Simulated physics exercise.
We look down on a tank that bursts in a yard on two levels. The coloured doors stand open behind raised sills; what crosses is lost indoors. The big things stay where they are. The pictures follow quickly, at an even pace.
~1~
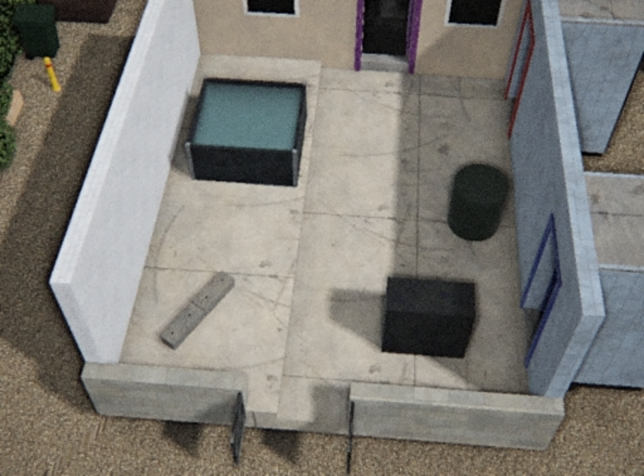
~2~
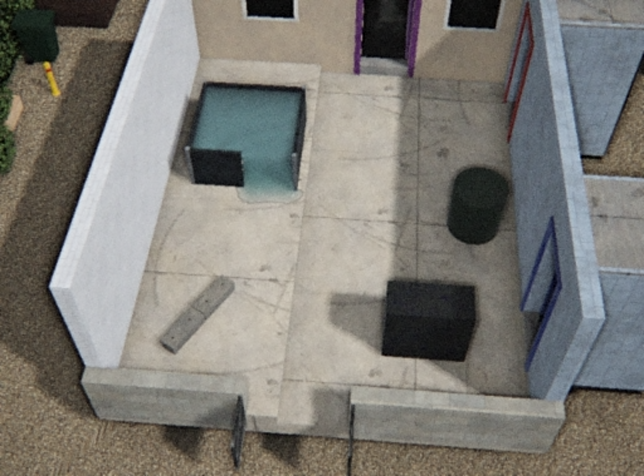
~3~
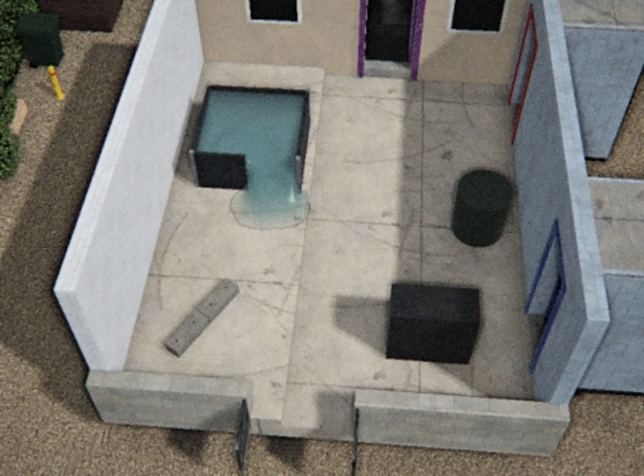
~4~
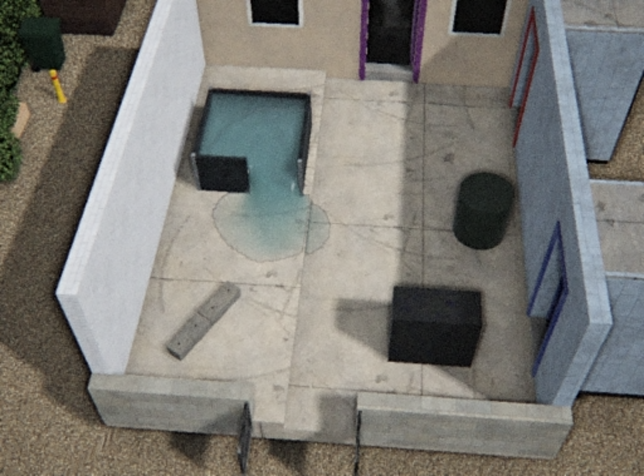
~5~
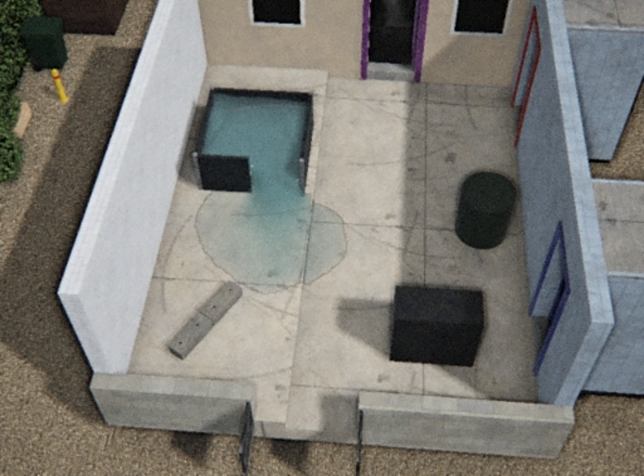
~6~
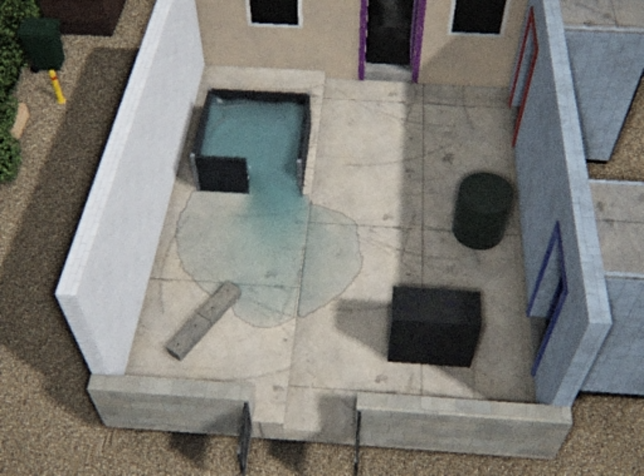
A walled yard seen from above, with teal water pouring from a gap in a dark tank and spreading across the paving.
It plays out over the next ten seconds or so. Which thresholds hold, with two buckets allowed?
The blue door lets in a lot; the red door admits no more than that; the purple door admits no more than that.
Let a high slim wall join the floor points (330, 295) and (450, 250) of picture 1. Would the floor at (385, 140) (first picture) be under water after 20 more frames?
There: Dry.
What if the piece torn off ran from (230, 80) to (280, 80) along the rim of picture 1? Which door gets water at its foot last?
That is the door marked blue.
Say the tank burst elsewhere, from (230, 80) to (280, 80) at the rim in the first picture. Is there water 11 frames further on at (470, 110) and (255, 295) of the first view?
In turn: Flooded, free of water.
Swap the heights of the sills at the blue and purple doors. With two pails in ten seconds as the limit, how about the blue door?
My reading: The blue door takes less.
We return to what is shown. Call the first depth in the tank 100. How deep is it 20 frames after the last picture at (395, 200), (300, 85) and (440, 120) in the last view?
About 0, 0 and 0 per cent.
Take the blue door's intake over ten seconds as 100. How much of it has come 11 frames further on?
Near 0 in a hundred.
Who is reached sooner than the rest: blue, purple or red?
First comes the blue door.
A moment on, water covers 35 % of the floor; the blue door not reached, the red door not reached, the purple door not reached.
Next, water covers 40 % of the floor; the blue door wet at the sill, nothing in, the red door not reached, the purple door not reached.
Then, water covers 45 % of the floor; the blue door over two buckets in, the red door not reached, the purple door not reached.
Later, water covers 50 % of the floor; the blue door over two buckets in, the red door not reached, the purple door not reached.
In the end, water covers 70 % of the floor; the blue door far over two buckets in, the red door wet at the sill, nothing in, the purple door not reached.
